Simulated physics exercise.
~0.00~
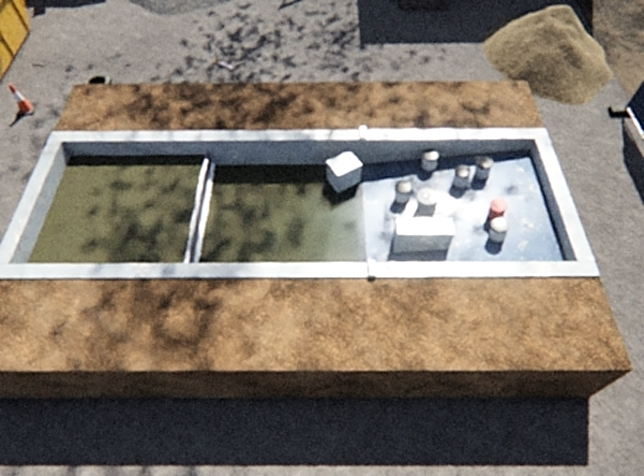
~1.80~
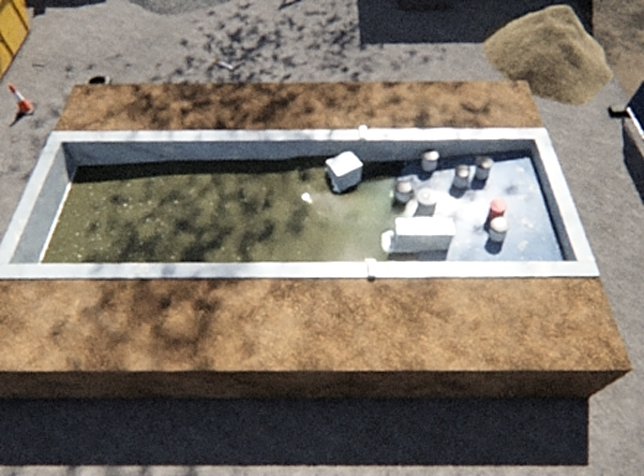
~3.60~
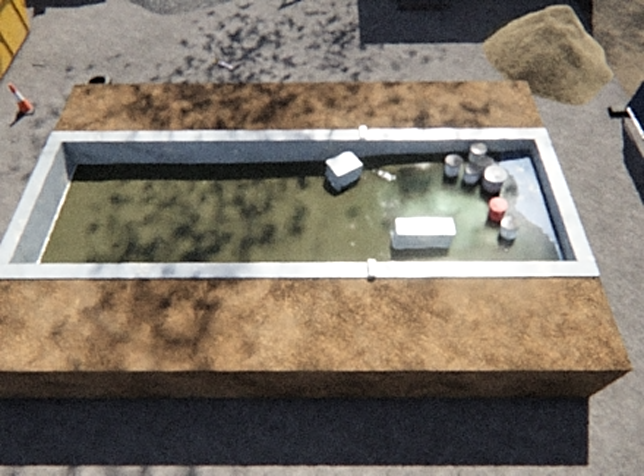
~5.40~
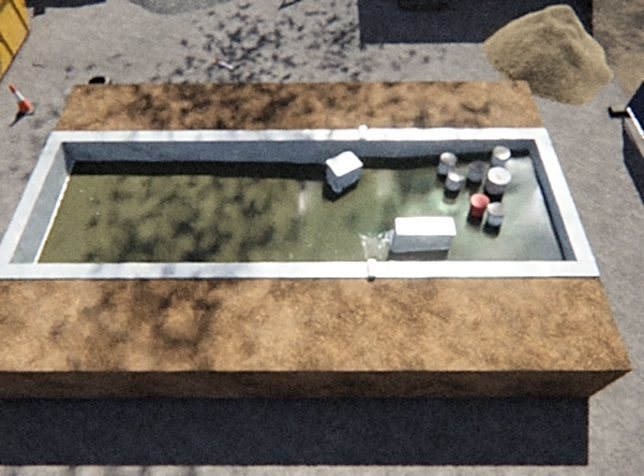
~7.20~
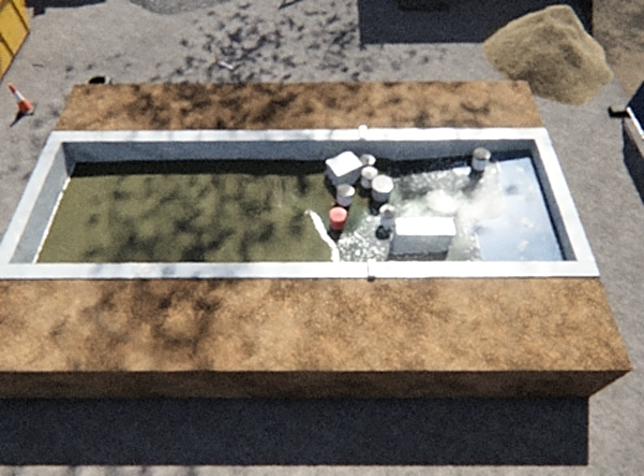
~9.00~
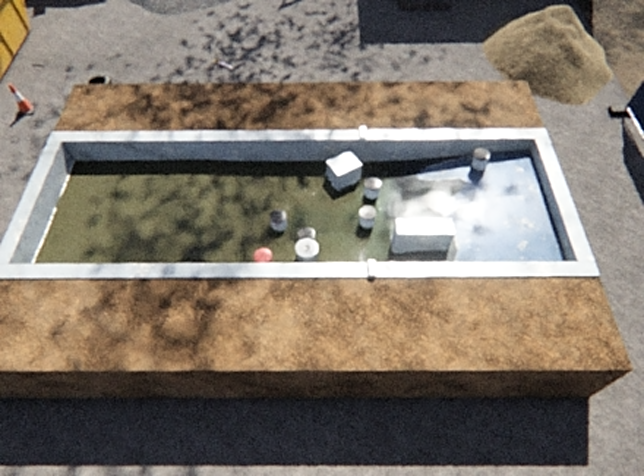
Long walled pool of murky water surging right after its divider vanishes, lifting pails and tubs, then carrying most back left, afloat.
